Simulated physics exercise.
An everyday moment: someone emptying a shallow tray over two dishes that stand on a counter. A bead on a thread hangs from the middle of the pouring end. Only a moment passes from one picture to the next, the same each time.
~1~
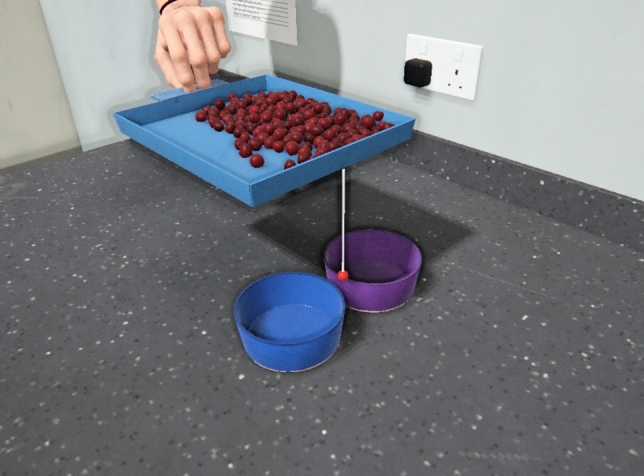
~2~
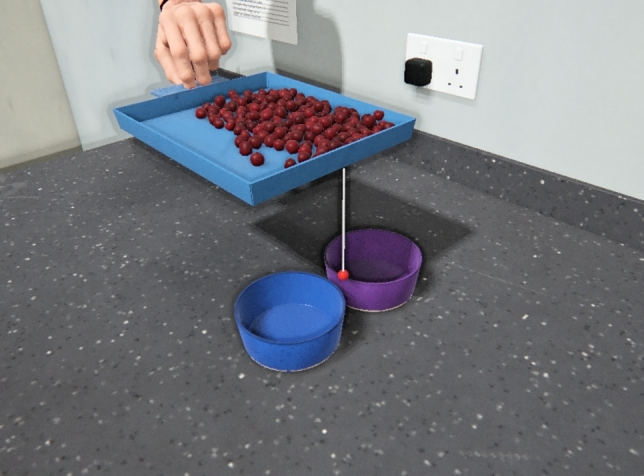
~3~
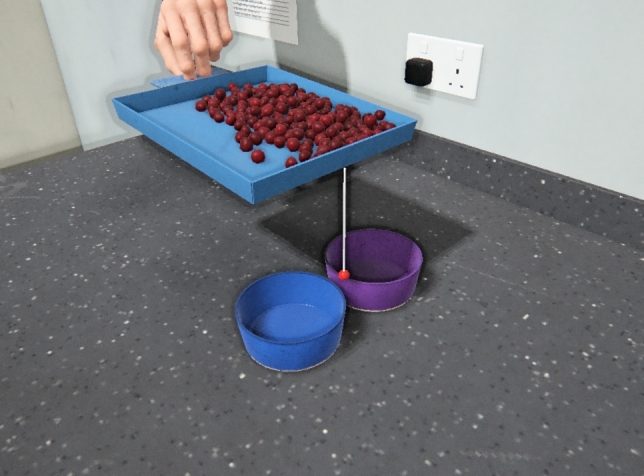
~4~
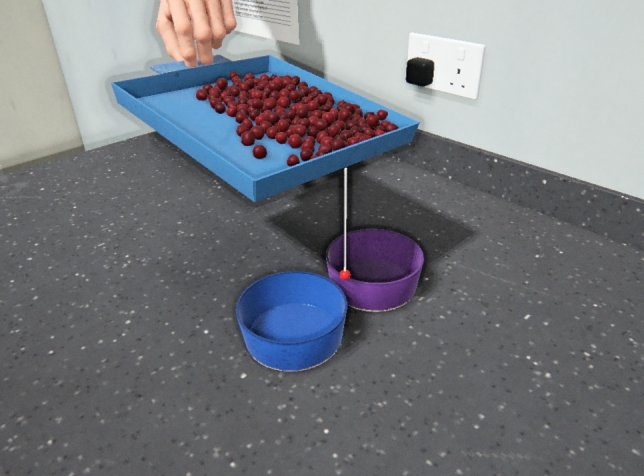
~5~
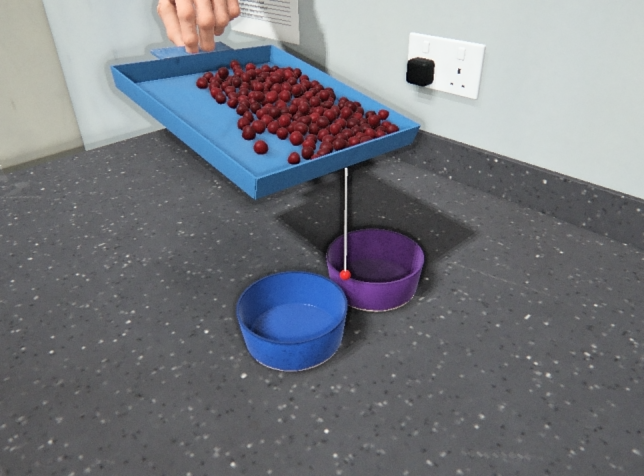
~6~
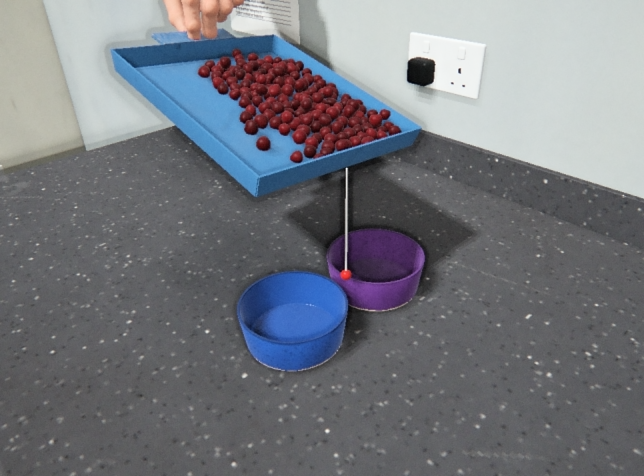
A hand grips the far edge of a shallow blue tray of dark red berries above a speckled dark grey counter, seen from slightly above, with a pale wall and white socket behind. Below stand a blue dish on the left and a purple one on the right, near a red bead hanging on a thread. The hand slowly raises the tray's far side, tilting it slightly, while the berries barely shift and the camera stays still.
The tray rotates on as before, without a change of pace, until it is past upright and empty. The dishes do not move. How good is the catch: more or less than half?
The two hold under half of the load.
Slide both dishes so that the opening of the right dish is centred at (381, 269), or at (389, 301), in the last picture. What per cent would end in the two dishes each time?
In turn 30 and 40 in a hundred.
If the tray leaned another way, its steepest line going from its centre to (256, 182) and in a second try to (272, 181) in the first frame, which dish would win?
In turn: The left dish; the left one.
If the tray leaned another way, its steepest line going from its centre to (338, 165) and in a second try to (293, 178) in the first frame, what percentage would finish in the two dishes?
The first gives 0 %, the second 20 %.
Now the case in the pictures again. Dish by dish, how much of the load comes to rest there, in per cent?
About: Left dish 0, right dish 20 per cent.
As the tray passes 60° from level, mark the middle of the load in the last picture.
Around (360, 97).
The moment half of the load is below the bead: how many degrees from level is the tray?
Near 115 degrees.
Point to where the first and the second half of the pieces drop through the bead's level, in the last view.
First near (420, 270), later near (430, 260).
Soon after the last picture, tray tipped steeply; nearly all on the tray; a stray few in the air.
A little later, tray tipped right over; nearly all on the tray; a stray few in the right dish; a small part outside both.
Later still, tray tipped past a quarter turn; about a quarter in the right dish; most outside both.
At rest, tray tipped past a quarter turn; none in the left dish; about a quarter in the right dish; most outside both.
